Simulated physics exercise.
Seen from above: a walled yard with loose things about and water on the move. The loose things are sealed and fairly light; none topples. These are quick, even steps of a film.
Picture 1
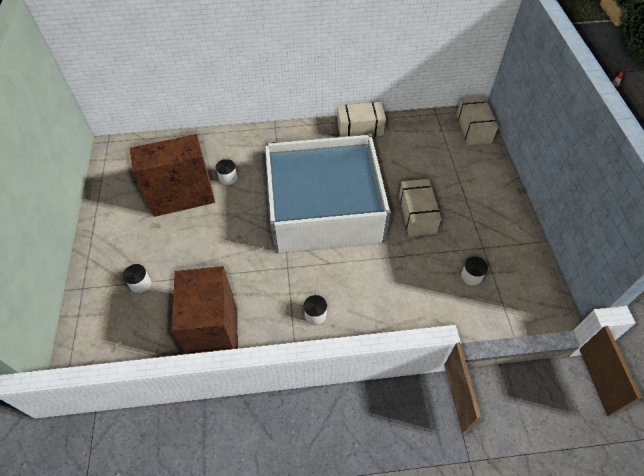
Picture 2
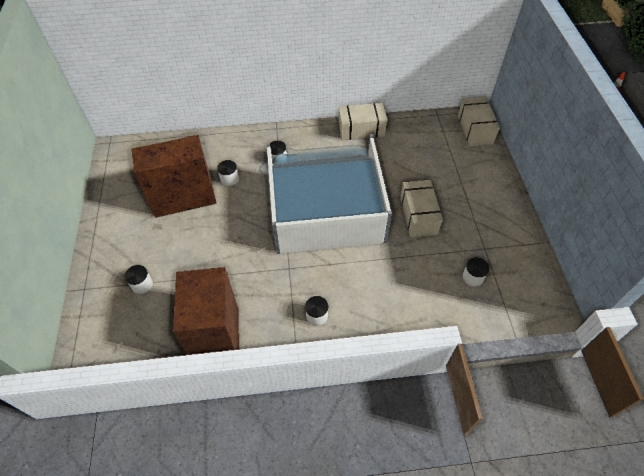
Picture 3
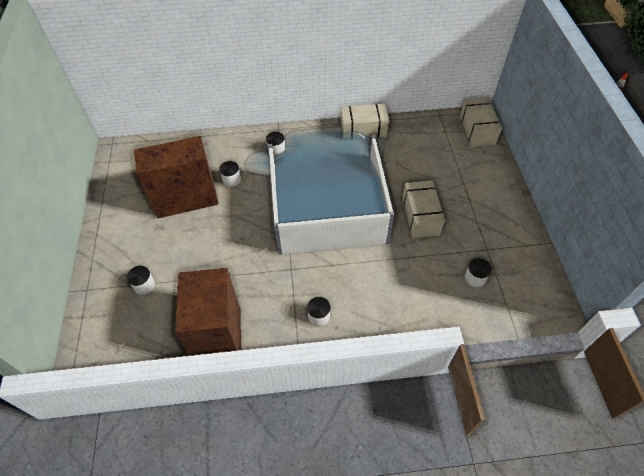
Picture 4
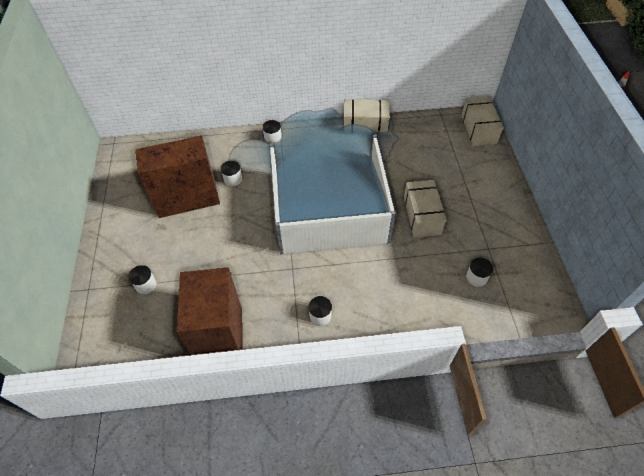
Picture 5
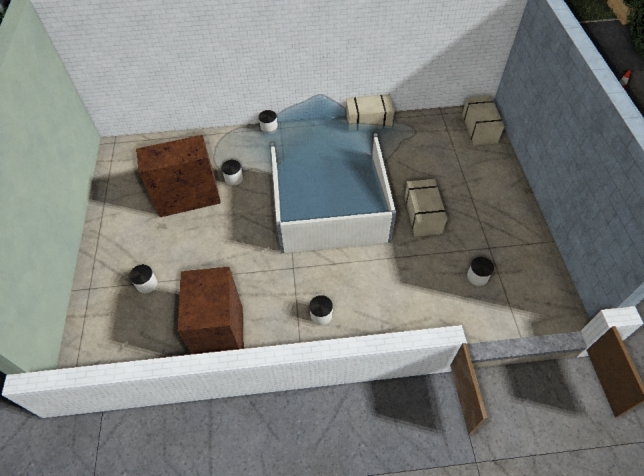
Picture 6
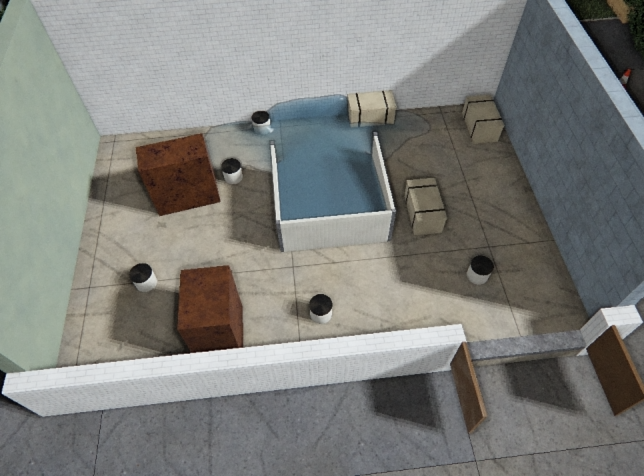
Blue water pouring from the open back of a white-walled tank, pushing a small pail leftward and spreading along the brick wall.
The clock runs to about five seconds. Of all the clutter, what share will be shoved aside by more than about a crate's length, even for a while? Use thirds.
That comes to between one and two thirds.
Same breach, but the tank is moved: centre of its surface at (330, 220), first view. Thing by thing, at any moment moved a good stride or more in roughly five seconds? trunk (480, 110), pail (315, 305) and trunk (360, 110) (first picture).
As listed: Shifted that much, short of that, pushed that far.
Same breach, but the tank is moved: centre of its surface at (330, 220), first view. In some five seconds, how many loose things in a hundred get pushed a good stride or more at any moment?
Some 40 per cent.
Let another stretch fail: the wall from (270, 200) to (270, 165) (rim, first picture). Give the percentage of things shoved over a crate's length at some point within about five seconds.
I make it 20 per cent.
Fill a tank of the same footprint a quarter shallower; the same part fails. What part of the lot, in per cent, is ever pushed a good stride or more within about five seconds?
Close to 40 %.
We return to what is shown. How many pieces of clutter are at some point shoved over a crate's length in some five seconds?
It comes to 3.
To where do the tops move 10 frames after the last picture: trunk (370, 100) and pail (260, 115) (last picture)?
Around (468, 119) and (96, 170).
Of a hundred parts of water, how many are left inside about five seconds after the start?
I make it 94 per cent.
A moment on, 1 of 8 are well off their spots; 1 afloat.
Next, 2 of 8 are well off their spots; 2 afloat.
Later, 3 of 8 are well off their spots; 2 afloat.
In the end, 3 of 8 are well off their spots, and 3 have been at some point; 0 afloat.
